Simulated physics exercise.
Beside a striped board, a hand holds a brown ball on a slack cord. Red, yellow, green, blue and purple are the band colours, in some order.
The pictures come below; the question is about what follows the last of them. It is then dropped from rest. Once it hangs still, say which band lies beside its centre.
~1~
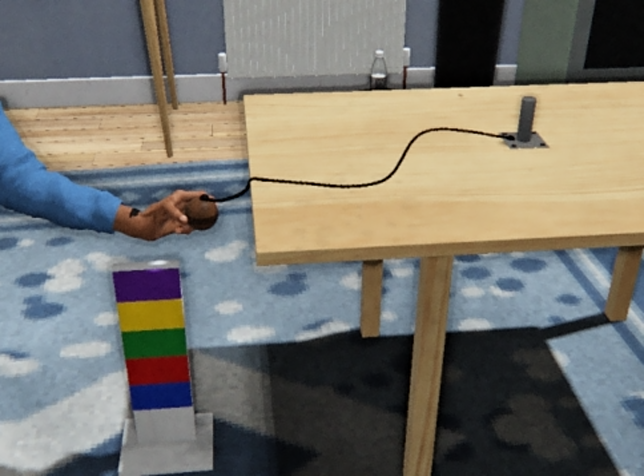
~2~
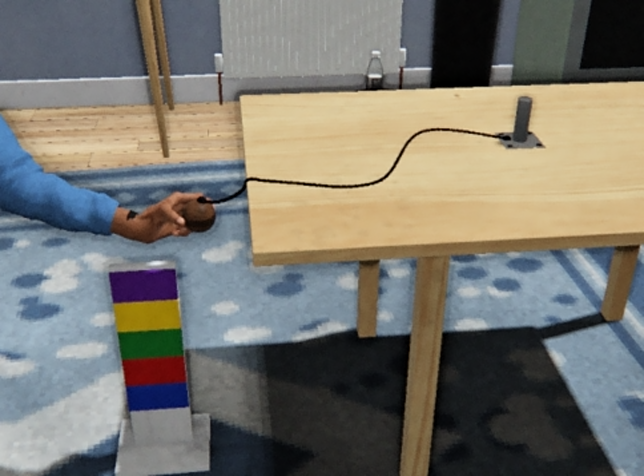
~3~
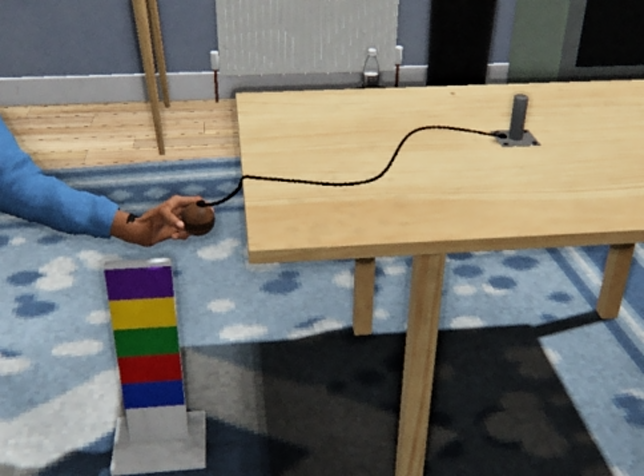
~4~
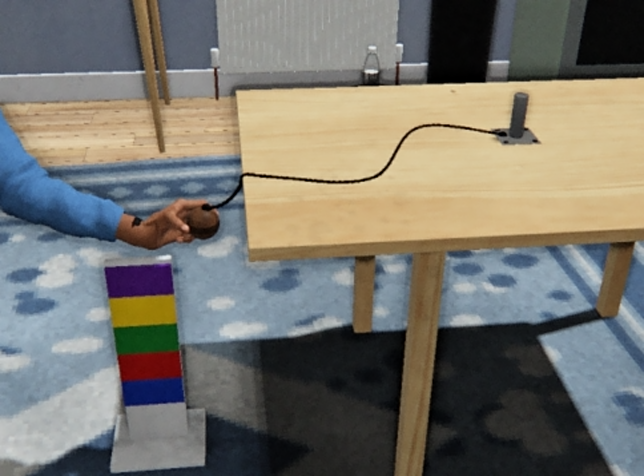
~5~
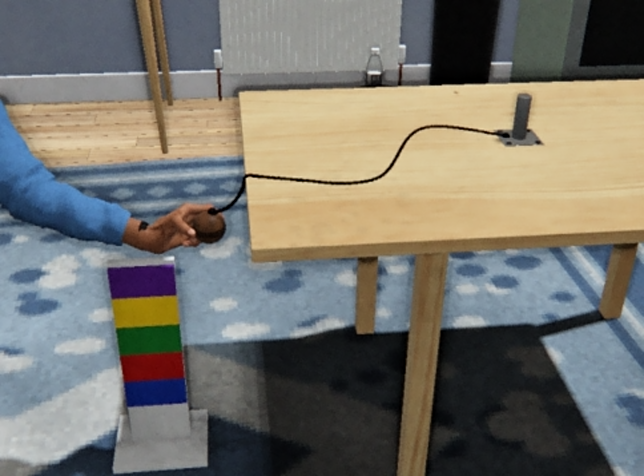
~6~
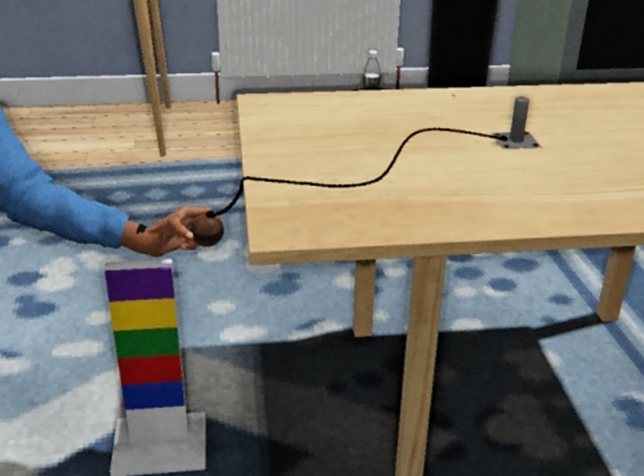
It is the yellow band.
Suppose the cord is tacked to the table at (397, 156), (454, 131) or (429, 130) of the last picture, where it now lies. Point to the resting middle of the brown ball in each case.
Per try (px, approx.): (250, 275); (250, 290); (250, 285).
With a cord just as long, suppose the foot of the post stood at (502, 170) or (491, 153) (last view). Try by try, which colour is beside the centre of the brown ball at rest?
It comes out green the first time and green the second time.
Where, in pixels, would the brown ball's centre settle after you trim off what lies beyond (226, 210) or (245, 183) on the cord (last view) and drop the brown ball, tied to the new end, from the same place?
Taking them in turn, near (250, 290) and near (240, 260).
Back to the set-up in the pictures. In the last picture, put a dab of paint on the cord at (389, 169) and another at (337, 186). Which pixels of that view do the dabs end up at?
At (328, 162), then (259, 171).
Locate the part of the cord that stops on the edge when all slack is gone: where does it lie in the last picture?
At (319, 185), roughly.
Early on, ball near (277, 283); level with yellow.
Midway, ball near (251, 301); level with yellow.
Finally, ball near (243, 302); level with yellow. Its middle rests at the yellow band.
